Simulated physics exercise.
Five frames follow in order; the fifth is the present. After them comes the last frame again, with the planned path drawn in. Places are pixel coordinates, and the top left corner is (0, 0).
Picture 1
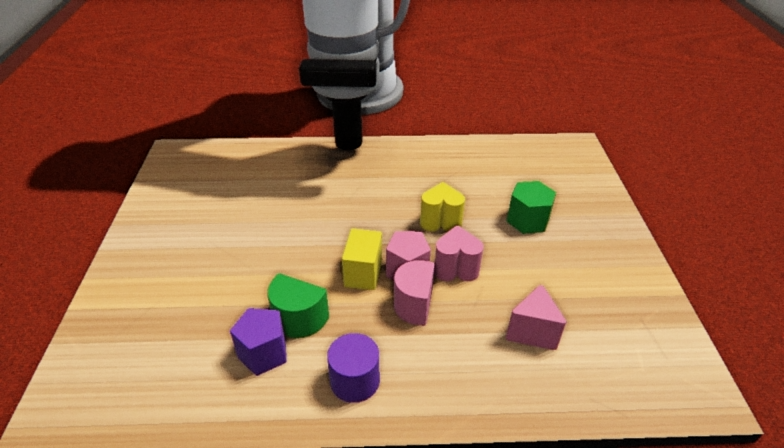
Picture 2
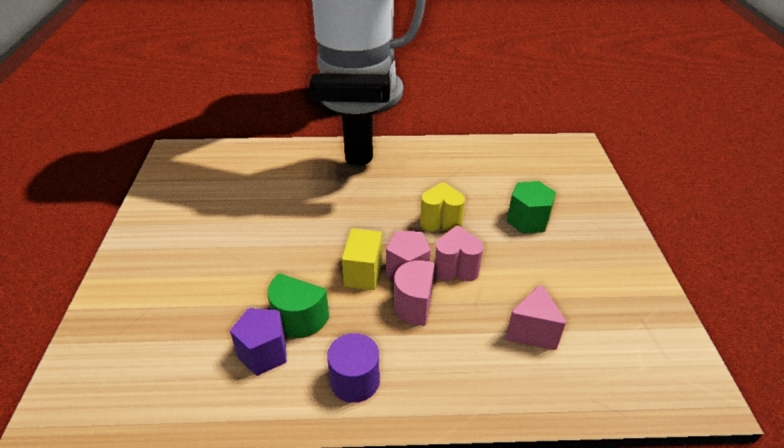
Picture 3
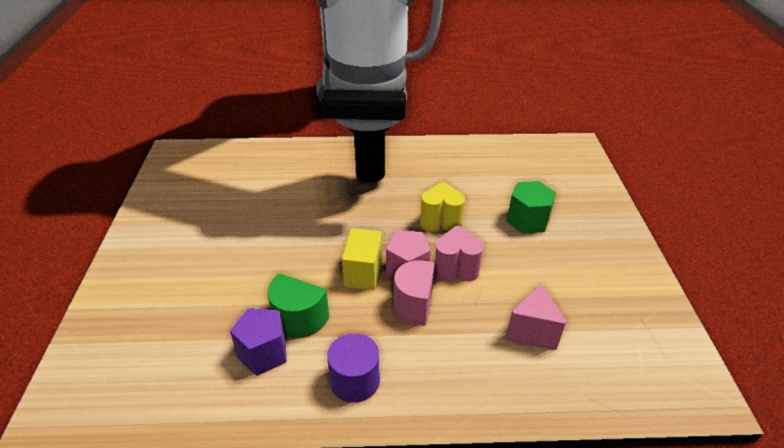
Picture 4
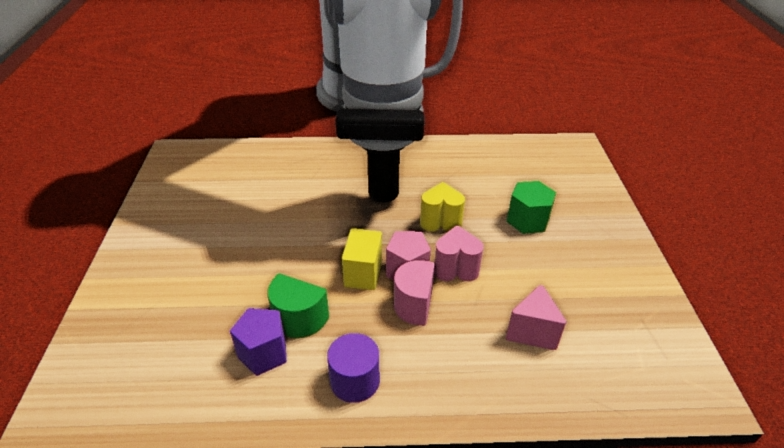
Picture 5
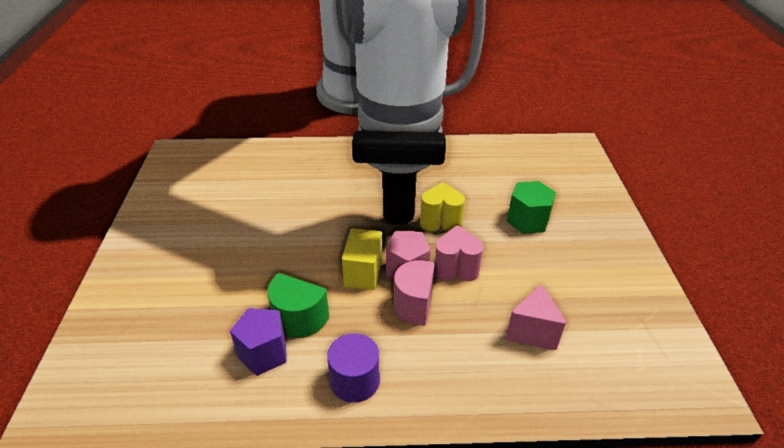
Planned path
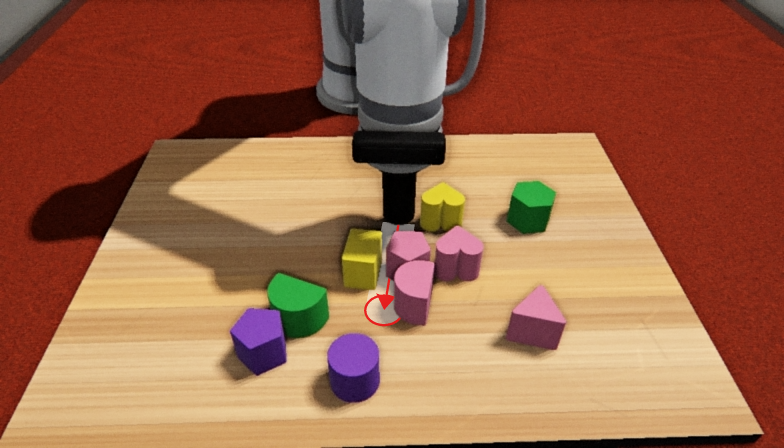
A grey robot arm with a black stick-like tip reaches over the far edge of a light wooden board on a red surface, viewed from the front and slightly above. A yellow block, yellow heart and cluster of pink blocks sit mid-board, with green and purple ones at lower left, a green hexagon and pink triangle at right. The tip moves steadily nearer and slightly right, ending beside the yellow heart, while the blocks and camera stay still.
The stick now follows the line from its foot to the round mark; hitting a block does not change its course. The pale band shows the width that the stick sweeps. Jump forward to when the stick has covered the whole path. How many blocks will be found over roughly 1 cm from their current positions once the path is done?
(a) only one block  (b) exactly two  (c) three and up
I choose c.
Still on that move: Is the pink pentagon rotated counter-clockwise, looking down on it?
Yes, that is how it ends up.
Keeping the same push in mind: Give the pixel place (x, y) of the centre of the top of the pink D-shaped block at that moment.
At the end it should sit near (439, 304).
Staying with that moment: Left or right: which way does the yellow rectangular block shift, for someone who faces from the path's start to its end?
The shift is rightward.
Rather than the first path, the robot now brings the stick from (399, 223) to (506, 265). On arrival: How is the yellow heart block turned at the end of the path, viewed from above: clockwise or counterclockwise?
From above, it turns counterclockwise.
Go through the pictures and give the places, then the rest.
The first frame shows stick tip (349, 143); block tops, yellow rectangular block (362, 245); pink pentagon (408, 244); pink D-shaped block (415, 277); yellow heart block (443, 195).
The second frame shows stick (359, 158); blocks unchanged.
The third frame shows stick (371, 174); blocks unchanged.
The fourth frame shows stick (384, 193); blocks unchanged.
The fifth frame shows stick (399, 215); yellow rectangular block (362, 245); pink pentagon (408, 244); pink D-shaped block (415, 277); yellow heart block (443, 195).
Path on the board, from (399, 223) directly to (384, 310).
What follows on the original path. One third of the way, stick (394, 242); pink pentagon (410, 248); pink D-shaped block (417, 281).
Two thirds of the way, stick (389, 270); yellow rectangular block (346, 260), turned 45° clockwise; pink pentagon (423, 266), turned 65° anticlockwise; pink D-shaped block (433, 298), turned 55° clockwise.
At the end, stick (384, 301); yellow rectangular block (341, 268), turned 80° clockwise; pink pentagon (427, 270), turned 80° anticlockwise; pink D-shaped block (439, 304), turned 65° clockwise; yellow heart block in place.
